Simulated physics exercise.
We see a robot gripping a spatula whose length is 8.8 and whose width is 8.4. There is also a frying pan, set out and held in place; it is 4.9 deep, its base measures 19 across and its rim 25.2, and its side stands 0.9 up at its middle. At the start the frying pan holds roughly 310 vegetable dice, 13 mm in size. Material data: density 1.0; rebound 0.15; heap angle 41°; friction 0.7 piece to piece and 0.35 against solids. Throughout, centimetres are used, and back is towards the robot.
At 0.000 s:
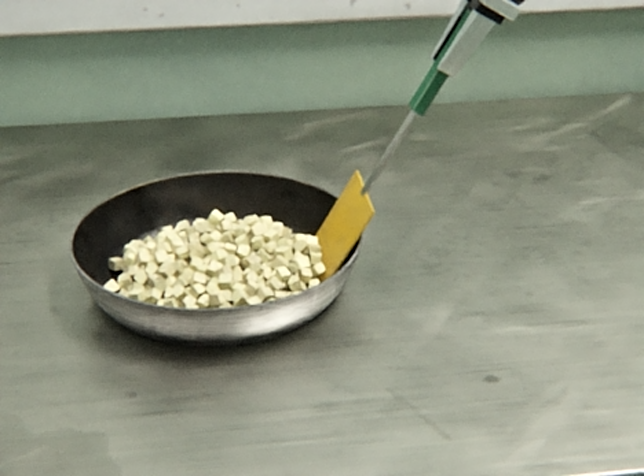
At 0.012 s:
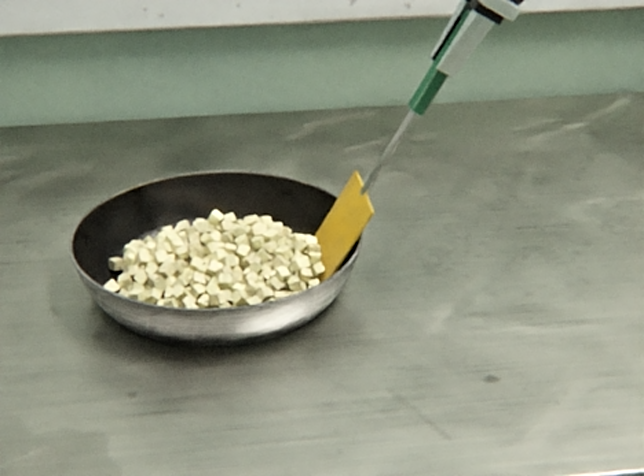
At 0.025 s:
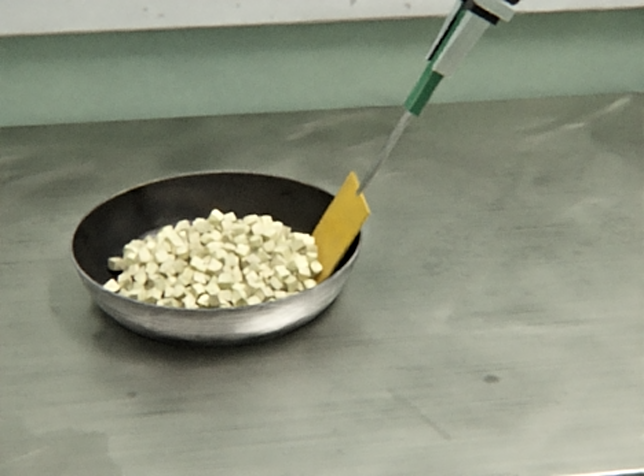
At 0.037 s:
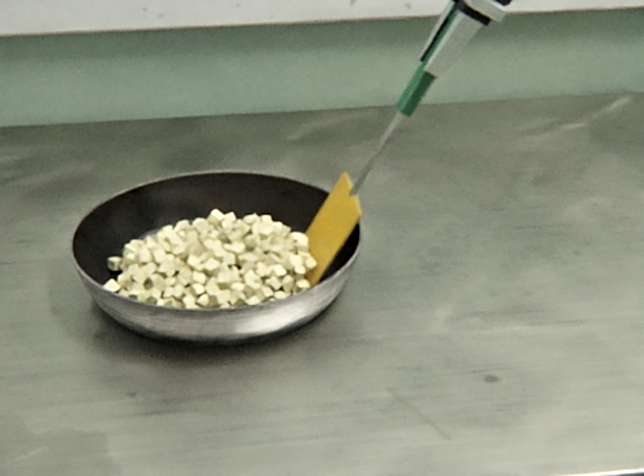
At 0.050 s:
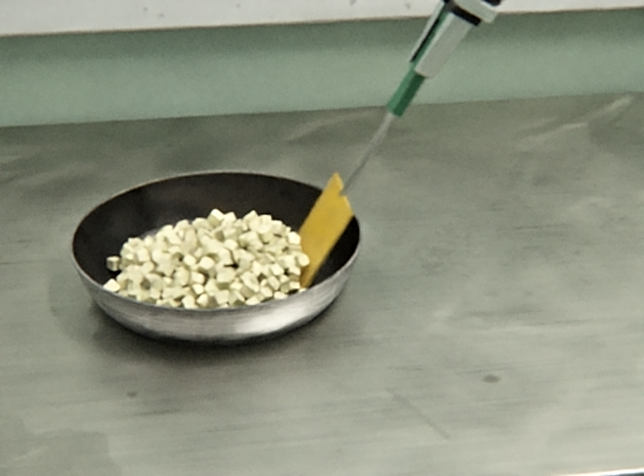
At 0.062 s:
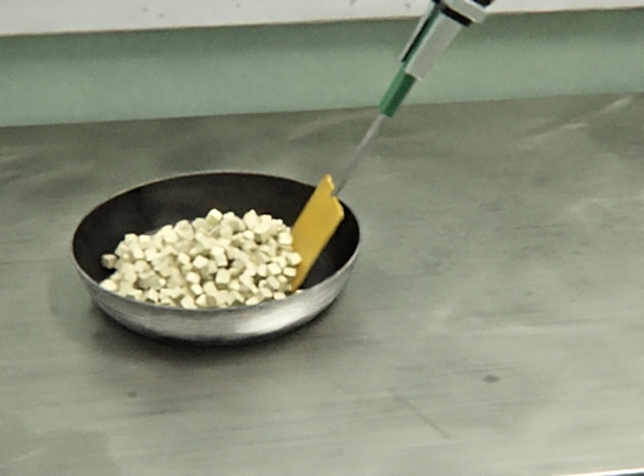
In the video, a yellow spatula on a robot's gripper rests inside the right side of a dark frying pan heaped with pale vegetable dice, then moves slowly a short way left, nudging the heap slightly leftward.
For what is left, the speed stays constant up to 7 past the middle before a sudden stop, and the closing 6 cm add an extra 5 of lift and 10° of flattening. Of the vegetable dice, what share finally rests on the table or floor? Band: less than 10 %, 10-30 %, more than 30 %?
Less than 10 %.
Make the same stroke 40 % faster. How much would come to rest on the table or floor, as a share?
It would be roughly 10 percent.
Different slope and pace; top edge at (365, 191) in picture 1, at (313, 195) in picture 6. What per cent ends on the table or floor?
15 per cent.
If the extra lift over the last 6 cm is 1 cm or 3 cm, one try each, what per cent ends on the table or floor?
It comes to around 5 per cent on the first try and around 5 per cent on the second.
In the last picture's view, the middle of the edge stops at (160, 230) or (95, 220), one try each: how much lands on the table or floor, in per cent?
Around 0 per cent for the first try and 25 per cent for the second.
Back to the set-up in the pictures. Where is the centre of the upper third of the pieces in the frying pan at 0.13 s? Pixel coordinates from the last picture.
Roughly at (168, 256).
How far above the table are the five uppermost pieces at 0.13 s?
Around 5 cm above the table.
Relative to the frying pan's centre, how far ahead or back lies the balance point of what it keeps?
Roughly 5.0 centimetres ahead.
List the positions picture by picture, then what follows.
Spatula top edge at (365, 191), sloping 60°; upper third of the load around (228, 259), from x 115 to 320, top at y 220; 310 in the frying pan, in the first frame.
Spatula top edge at (364, 191), sloping 60°; upper third of the load around (228, 259), from x 115 to 320, top at y 220, in the second frame.
Spatula top edge at (360, 191), sloping 60°; upper third of the load around (229, 259), from x 115 to 320, top at y 220, in the third frame.
Spatula top edge at (353, 192), sloping 60°; upper third of the load around (229, 259), from x 115 to 320, top at y 220, in the fourth frame.
Spatula top edge at (344, 193), sloping 60°; upper third of the load around (224, 257), from x 115 to 320, top at y 220, in the fifth frame.
Spatula top edge at (335, 194), sloping 60°; upper third of the load around (221, 254), from x 105 to 320, top at y 220; 310 in the frying pan, in the sixth frame.
After 0.13 s, sloping 60°, highest piece 5 above the table; 310 in the frying pan.
After 0.21 s, sloping 56°, highest piece 7 above the table; 310 in the frying pan.
After 0.44 s, sloping 50°, highest piece 6 above the table; 290 in the frying pan, 16 on the table or floor, 4 on the blade or in flight.
After 1.49 s, sloping 50°, highest piece 6 above the table; 290 in the frying pan, 20 on the table or floor.
At rest, 290 in the frying pan, 20 on the table or floor. That is 6 % on the table or floor.
